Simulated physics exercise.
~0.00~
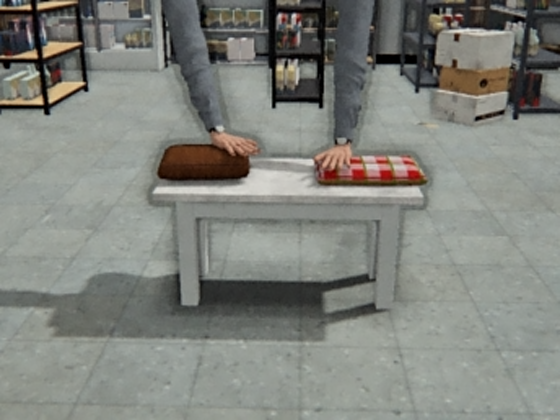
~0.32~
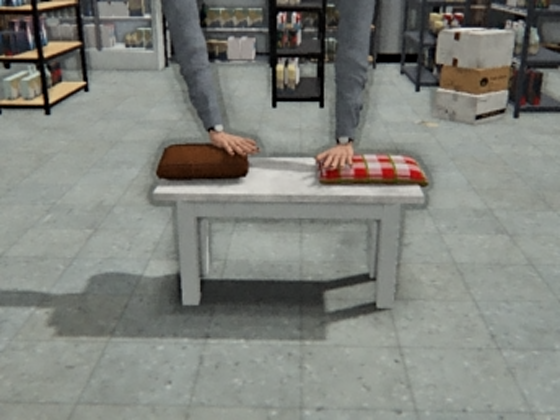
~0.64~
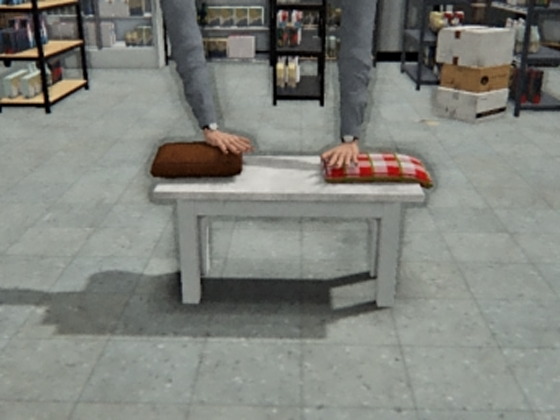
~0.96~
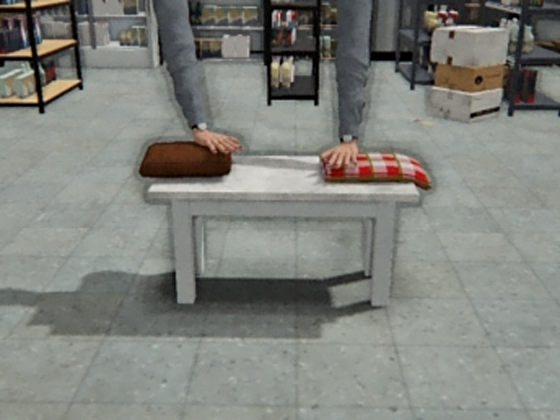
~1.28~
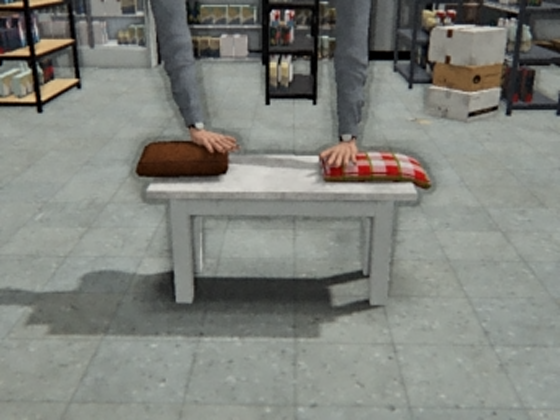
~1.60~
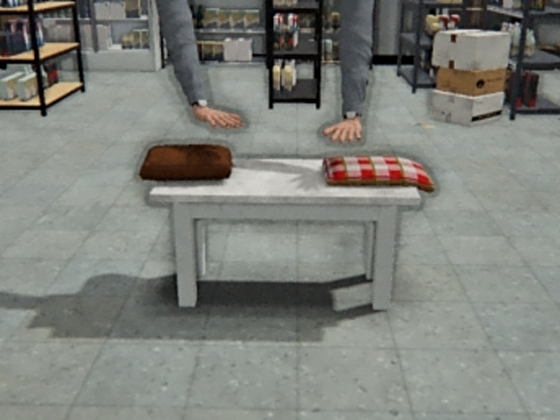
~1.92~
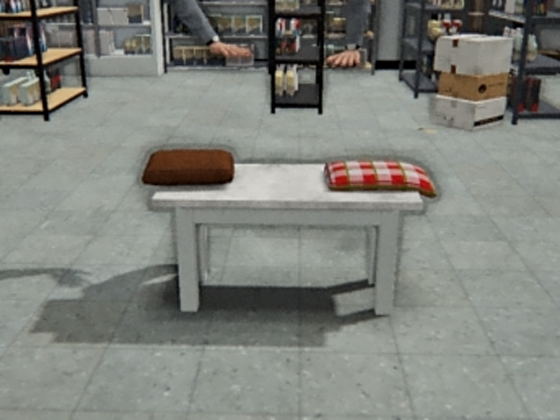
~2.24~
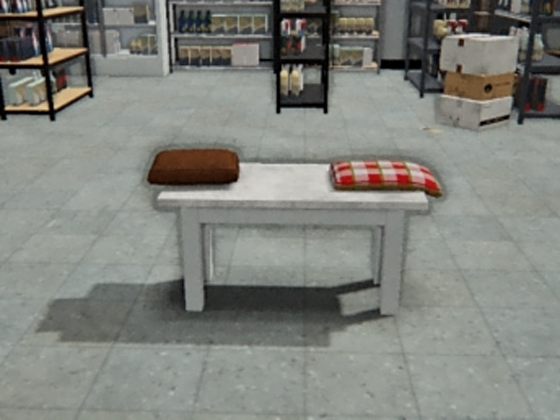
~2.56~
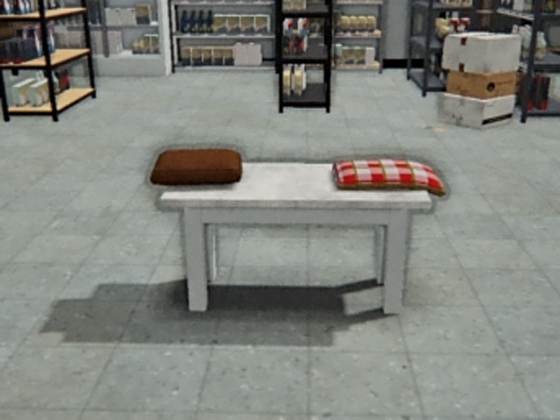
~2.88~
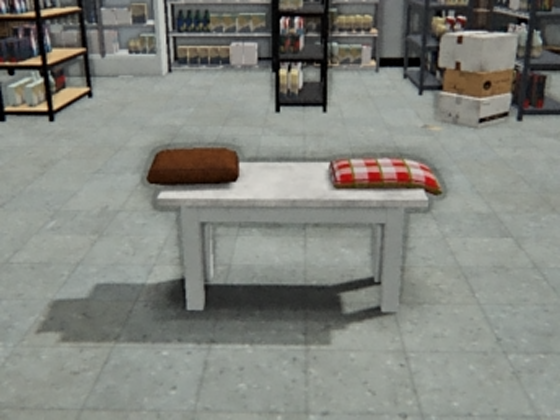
At first, a person in gray sleeves leans over a small white table, one hand on a brown soft bag at the left and the other on a red checked folded blanket at the right. The hands ease the two items slightly apart, the blanket shifting a little right and the bag sliding left toward the table's edge. Then both hands lift off and draw back, soon passing out of view. The view sways gently, but neither item slips. In the end, the bag and the blanket rest at opposite ends of the tabletop, with a clear space between them.
